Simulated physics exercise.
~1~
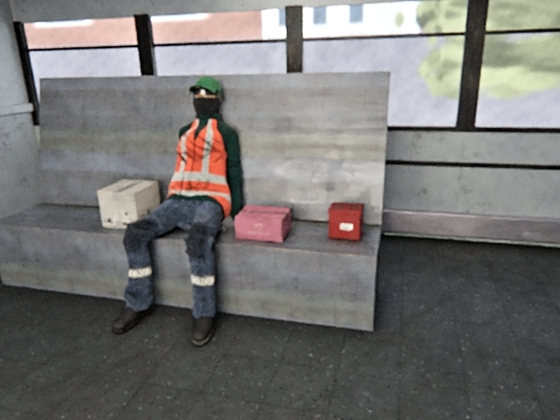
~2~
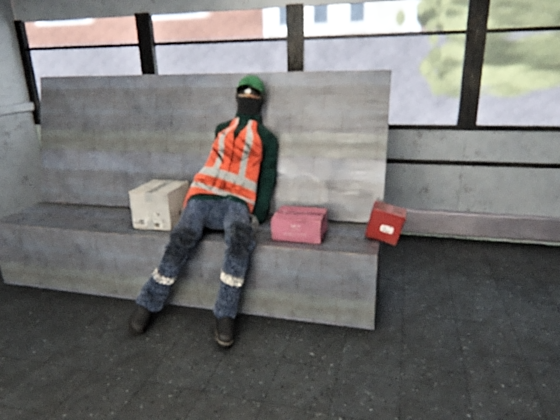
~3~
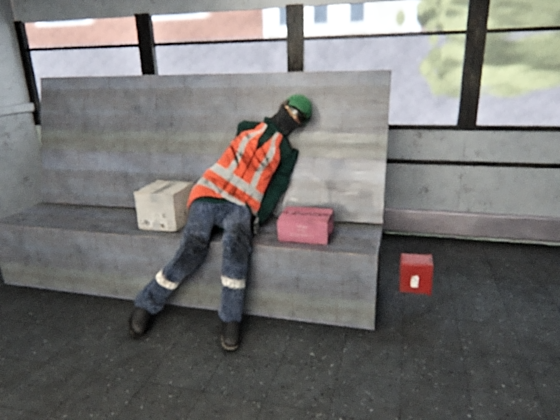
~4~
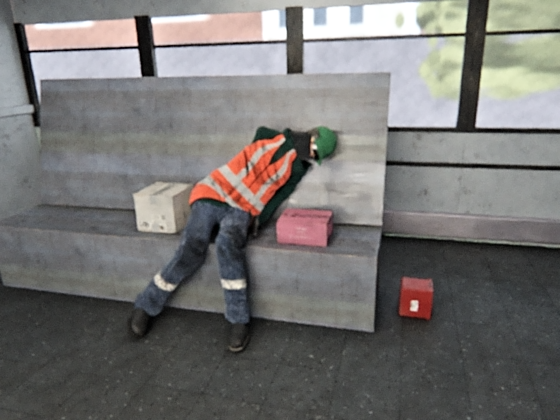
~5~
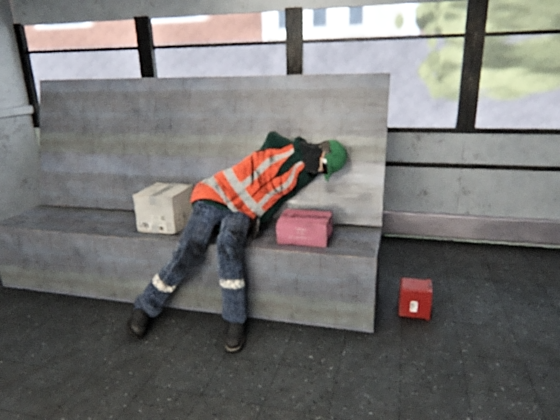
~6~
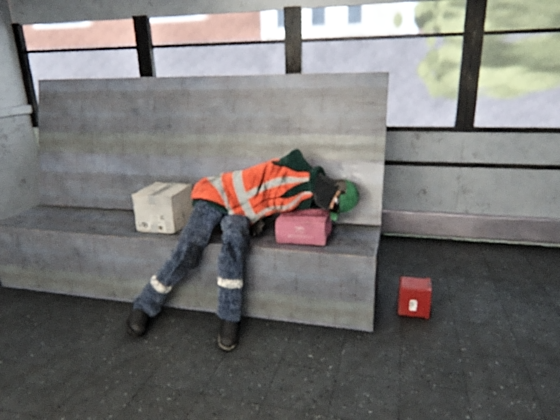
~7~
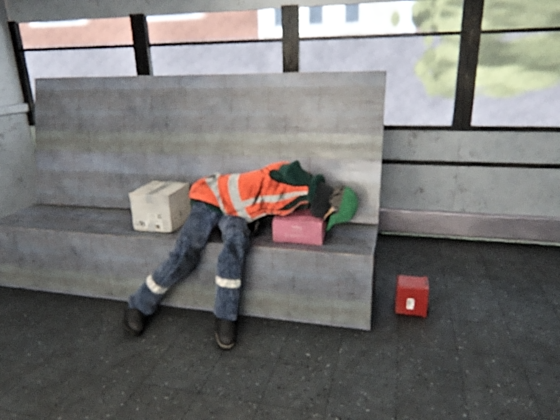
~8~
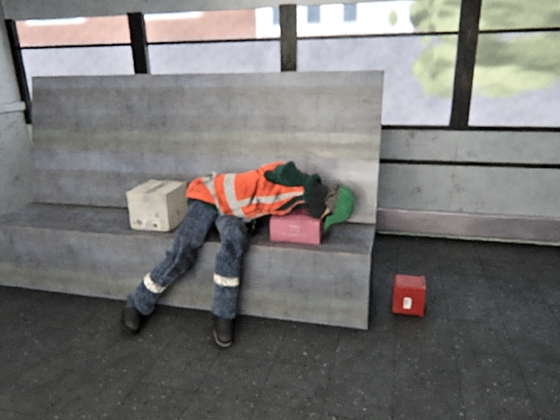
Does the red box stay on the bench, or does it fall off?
The red box falls off. It slides past the right end of the bench, tips over and comes to rest on the floor.
